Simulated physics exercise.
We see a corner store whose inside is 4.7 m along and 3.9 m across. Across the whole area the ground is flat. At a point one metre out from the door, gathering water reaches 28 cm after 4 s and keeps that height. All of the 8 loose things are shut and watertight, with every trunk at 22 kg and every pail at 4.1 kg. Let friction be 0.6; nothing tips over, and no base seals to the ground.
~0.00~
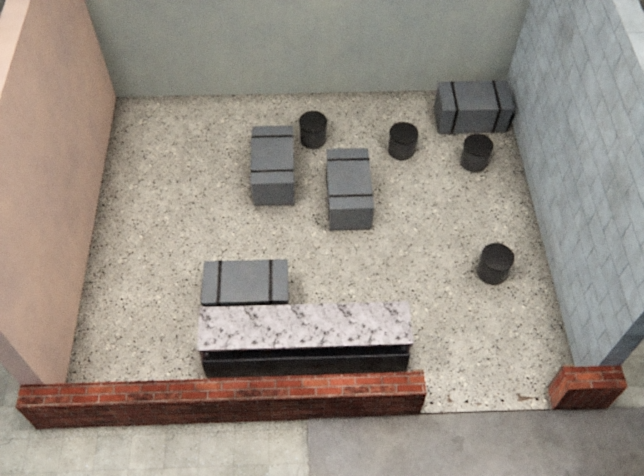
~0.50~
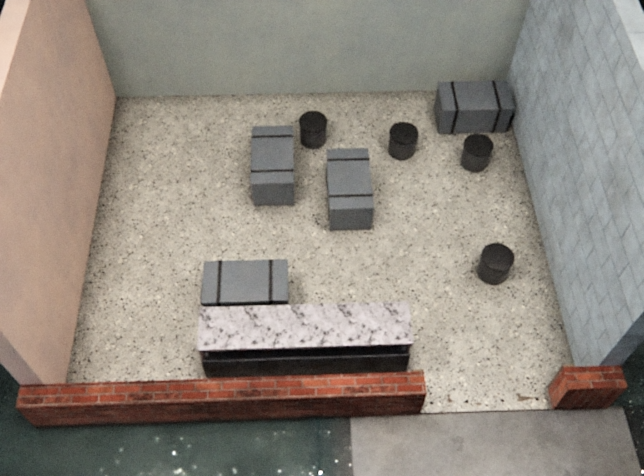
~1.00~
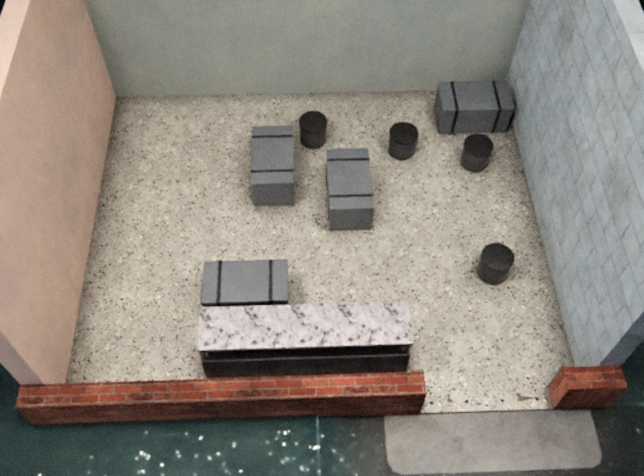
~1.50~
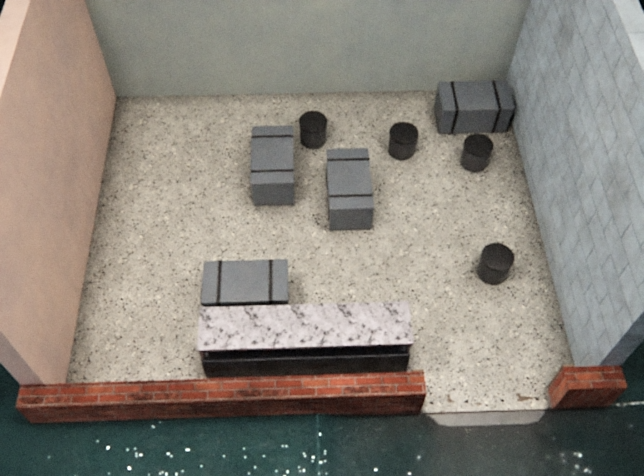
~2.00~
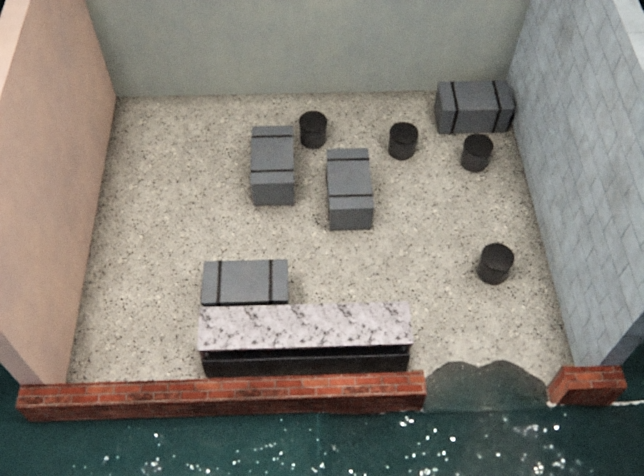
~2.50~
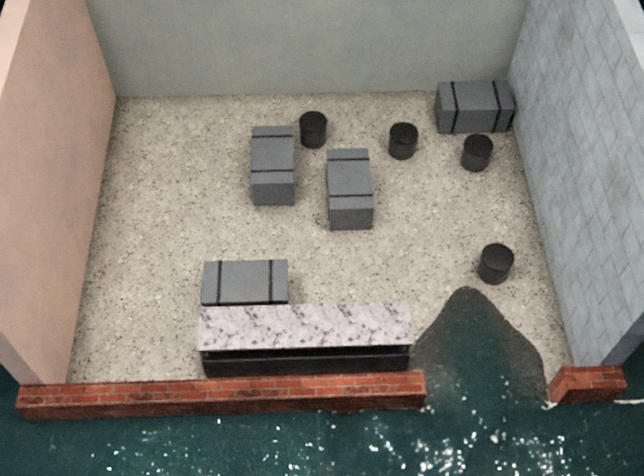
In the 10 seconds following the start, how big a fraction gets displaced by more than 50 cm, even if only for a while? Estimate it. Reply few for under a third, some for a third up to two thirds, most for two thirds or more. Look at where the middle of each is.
Most.
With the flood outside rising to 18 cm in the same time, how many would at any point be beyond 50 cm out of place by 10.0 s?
Count under that change: 4.
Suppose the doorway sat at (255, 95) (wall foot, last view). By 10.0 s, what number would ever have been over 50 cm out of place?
You'd get 5 in that case.
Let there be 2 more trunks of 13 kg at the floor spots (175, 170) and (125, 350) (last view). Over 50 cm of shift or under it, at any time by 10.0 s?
Order as asked: Farther and not as far.
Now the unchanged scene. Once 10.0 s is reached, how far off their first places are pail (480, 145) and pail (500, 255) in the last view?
Shifts: 300 cm / 140 cm.
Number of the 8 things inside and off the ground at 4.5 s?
At that moment 1.
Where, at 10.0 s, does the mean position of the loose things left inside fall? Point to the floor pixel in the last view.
Roughly at (220, 205).
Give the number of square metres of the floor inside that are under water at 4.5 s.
Wet: Near 7.0 m2.
After 3.5 s 0 of 8 are over 50 cm from their spots; 0 afloat.
After 4.5 s 1 of 8 are over 50 cm from their spots; 1 afloat.
After 7.0 s 3 of 8 are over 50 cm from their spots; 4 afloat.
After 10.0 s 7 of 8 are over 50 cm from their spots, and 7 have been at some point; 7 afloat.
